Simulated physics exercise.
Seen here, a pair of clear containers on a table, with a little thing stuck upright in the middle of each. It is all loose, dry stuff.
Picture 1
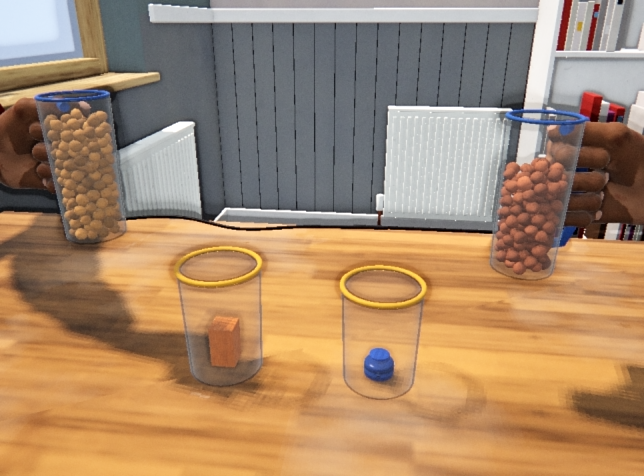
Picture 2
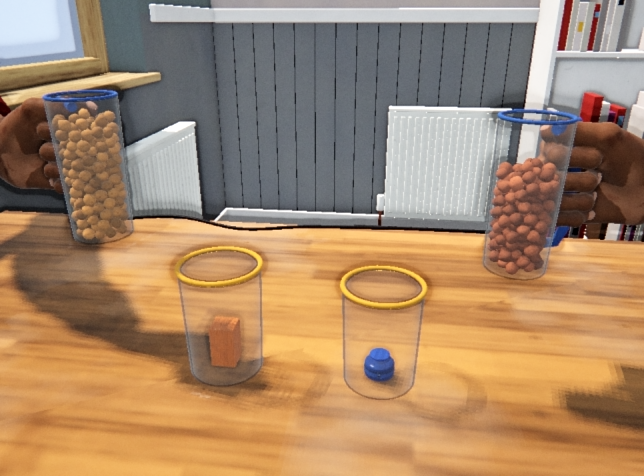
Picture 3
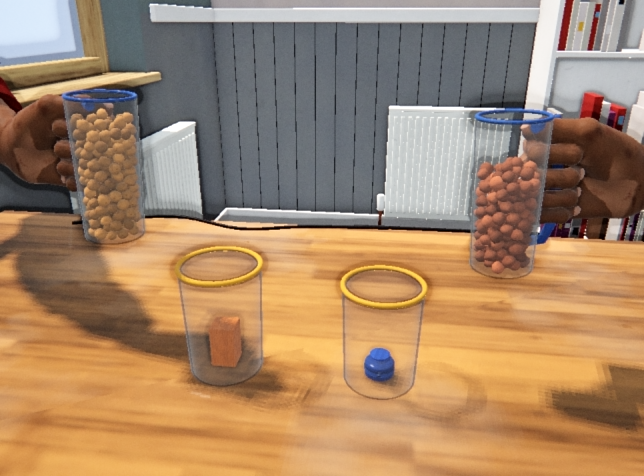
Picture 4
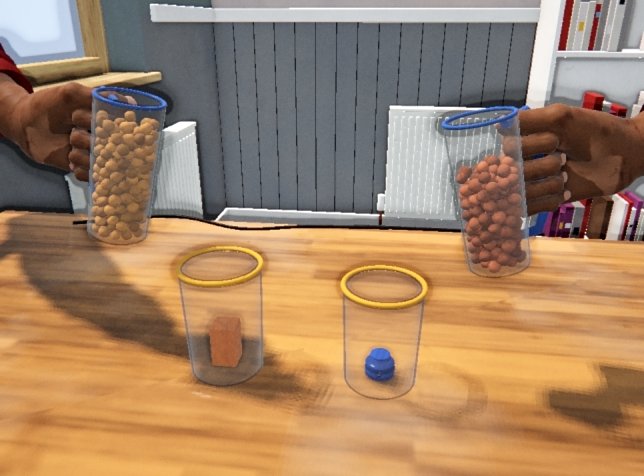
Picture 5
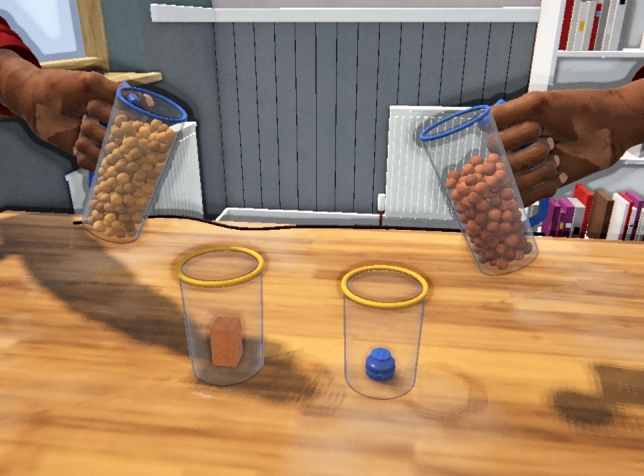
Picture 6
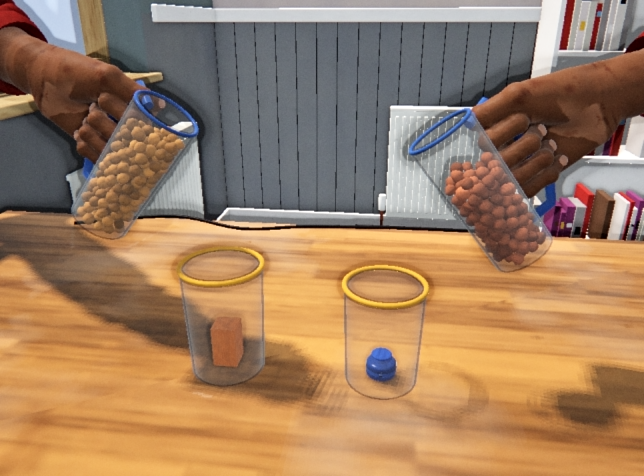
On a wooden table, two clear glasses with yellow rims hold a small reddish-brown block and a small blue bottle. Behind them, two hands bring blue-rimmed cups of tan and reddish-brown balls slightly inward from either side, then steadily tilt both cups toward each other.
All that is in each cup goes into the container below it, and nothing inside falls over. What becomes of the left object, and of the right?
On the left it ends up hidden, on the right it ends up hidden.
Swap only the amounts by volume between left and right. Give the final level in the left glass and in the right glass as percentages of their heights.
Left about 55, right about 70.
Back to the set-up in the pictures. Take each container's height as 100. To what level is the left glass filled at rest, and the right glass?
Left: 65 %. Right: 60 %.
Then, 0.32 s past the last view, left glass empty, all of its cupful still in the cup; right glass empty, all of its cupful still in the cup.
Then, 0.72 s past the last view, left glass nearly empty, nearly all of its cupful still in the cup; right glass empty, all of its cupful still in the cup.
Then, 1.15 s past the last view, left glass a quarter full, about half of its cupful still in the cup; right glass nearly empty, about two thirds of its cupful still in the cup.
Finally, left glass two thirds full (surface near (224, 301)), nothing beside it; right glass half full (surface near (383, 324)), nothing beside it; the left thing is covered; the right thing is covered.
